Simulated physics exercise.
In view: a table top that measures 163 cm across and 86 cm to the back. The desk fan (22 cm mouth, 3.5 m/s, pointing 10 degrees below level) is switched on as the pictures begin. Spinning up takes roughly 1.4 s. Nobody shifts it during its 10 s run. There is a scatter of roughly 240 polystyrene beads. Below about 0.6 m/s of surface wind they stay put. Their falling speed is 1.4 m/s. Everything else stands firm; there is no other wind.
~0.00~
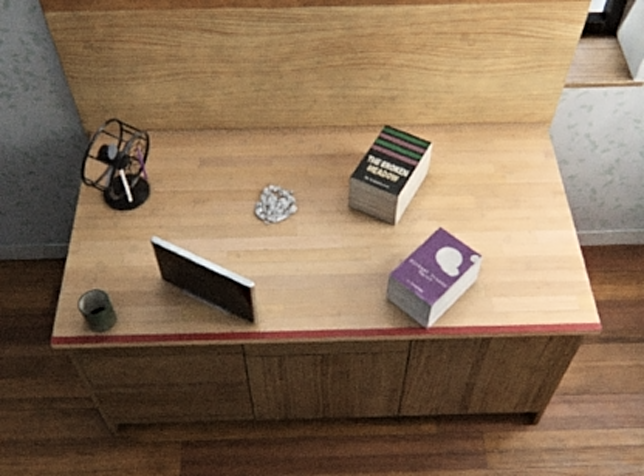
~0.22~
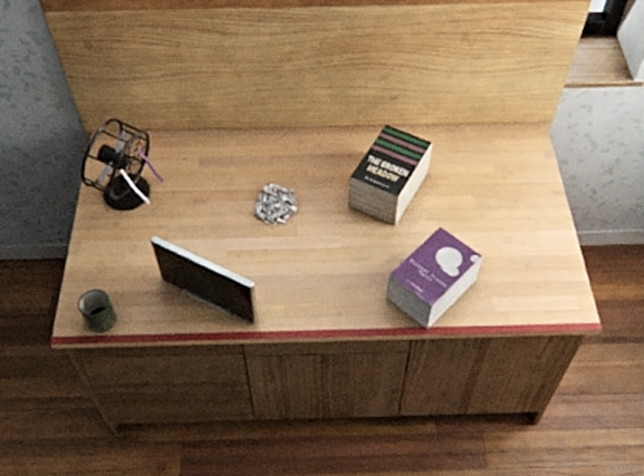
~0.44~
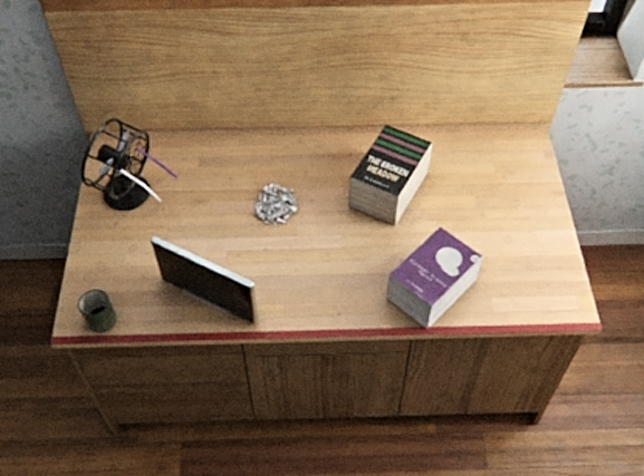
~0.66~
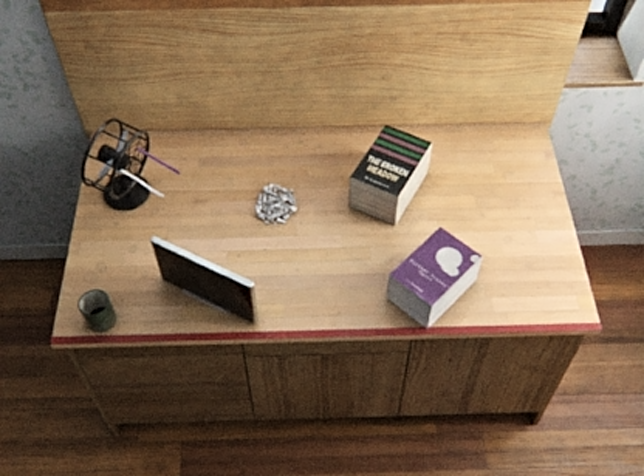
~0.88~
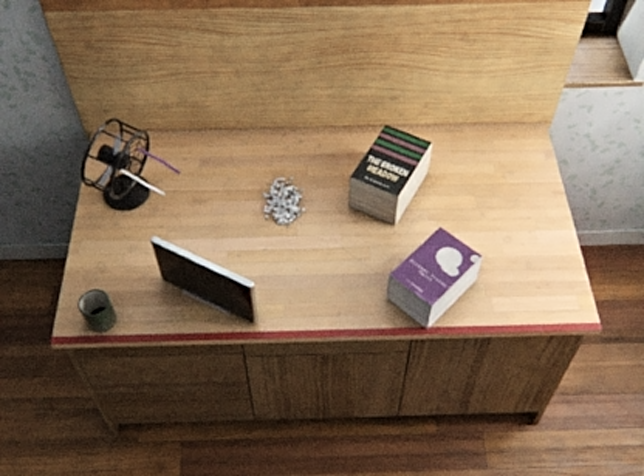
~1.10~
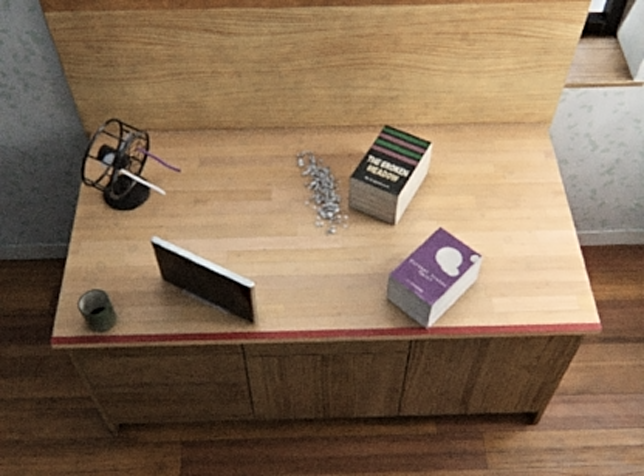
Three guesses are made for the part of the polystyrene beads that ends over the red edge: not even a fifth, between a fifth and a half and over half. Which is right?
Of the polystyrene beads, under a fifth end over the red edge.
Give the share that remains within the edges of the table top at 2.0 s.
Near 90 %.
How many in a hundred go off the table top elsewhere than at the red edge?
Near 30 %.
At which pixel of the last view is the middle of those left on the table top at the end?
At about (495, 134).
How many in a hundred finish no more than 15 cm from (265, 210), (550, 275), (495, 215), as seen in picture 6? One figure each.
In turn about 0 %, 0 %, 0 %.
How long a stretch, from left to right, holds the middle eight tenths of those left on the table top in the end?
Roughly 60 cm.
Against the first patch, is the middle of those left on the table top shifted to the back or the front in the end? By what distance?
Towards the back, some 30 cm.
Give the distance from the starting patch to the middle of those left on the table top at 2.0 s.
About 70 cm.
After 2.0 s the count stands so, 0 % are over the red edge; the middle of those still in play is near (441, 126).
After 3.2 s the count stands so, 0 % are over the red edge; the middle of those still in play is near (503, 128).
After 5.5 s the count stands so, 0 % are over the red edge; the middle of those still in play is near (495, 134).
After 10.0 s, at the end, 0 % are over the red edge; the middle of those still in play is near (495, 134).
